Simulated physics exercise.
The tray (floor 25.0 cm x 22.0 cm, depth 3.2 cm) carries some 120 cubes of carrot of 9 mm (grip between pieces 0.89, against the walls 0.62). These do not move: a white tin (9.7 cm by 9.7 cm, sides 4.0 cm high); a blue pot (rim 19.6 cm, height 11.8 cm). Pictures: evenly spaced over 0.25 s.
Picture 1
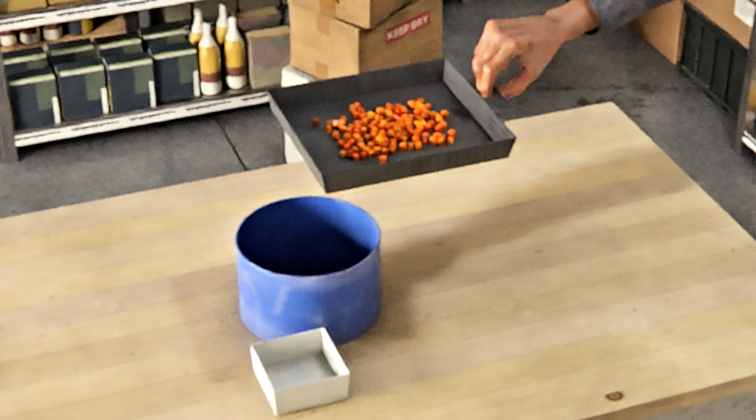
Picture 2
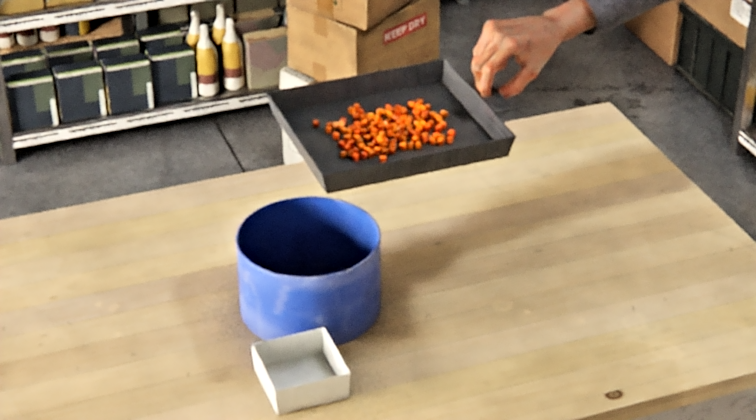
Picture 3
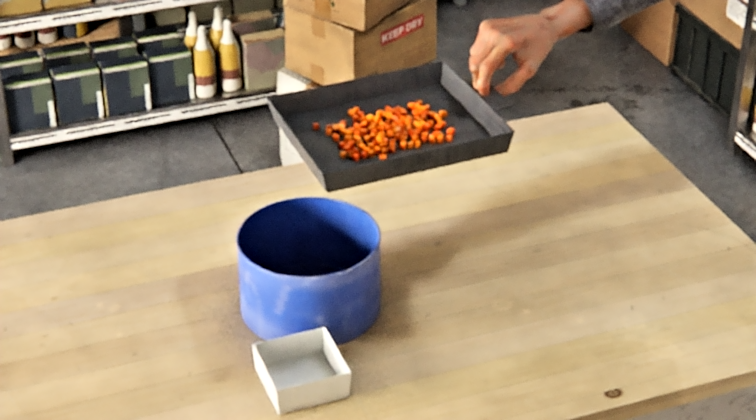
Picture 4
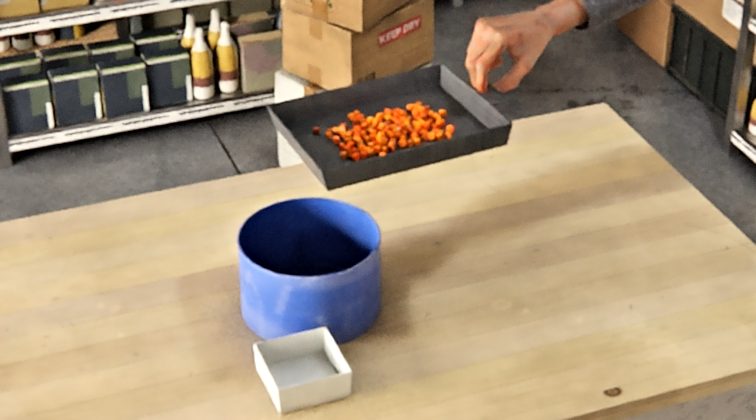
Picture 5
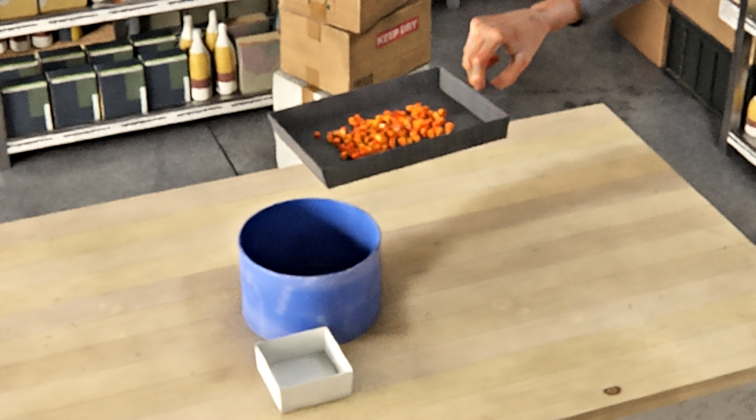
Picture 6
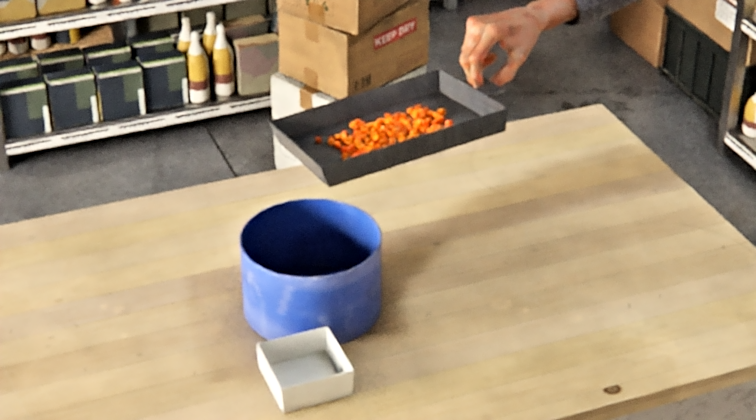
A hand beside a dark tray of orange pieces stays raised as the tray slowly tilts.
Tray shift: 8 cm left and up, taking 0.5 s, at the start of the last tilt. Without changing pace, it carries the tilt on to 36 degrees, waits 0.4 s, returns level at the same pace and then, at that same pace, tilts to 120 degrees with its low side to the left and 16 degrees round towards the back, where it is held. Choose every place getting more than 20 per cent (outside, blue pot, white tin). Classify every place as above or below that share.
Result: Outside - below; blue pot - above; white tin - below.
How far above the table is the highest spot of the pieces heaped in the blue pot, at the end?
Measured height, approx. 2.0 cm.
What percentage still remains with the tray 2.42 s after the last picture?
I'd guess close to 85 in a hundred are still on the tray.
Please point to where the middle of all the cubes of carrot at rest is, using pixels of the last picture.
About (318, 282).
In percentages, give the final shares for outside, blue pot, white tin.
Outside: 5; blue pot: 95; white tin: 0.
Then, 0.93 s after the last picture, tilt 25 degrees; tray 100 %; middle of all pieces on or above the table near (333, 137).
Then, 1.71 s after the last picture, tilt 27 degrees; tray 100 %; middle of all pieces on or above the table near (293, 116).
Then, 2.42 s after the last picture, tilt 83 degrees; blue pot 10 %, tray 85 %; middle of all pieces on or above the table near (315, 177).
Then, 3.10 s after the last picture, tilt 120 degrees; blue pot 95 %, outside 5 %; middle of all pieces on or above the table near (313, 285).
In the end, blue pot 95 %, outside 5 %, white tin 0 %, tray 0 %.
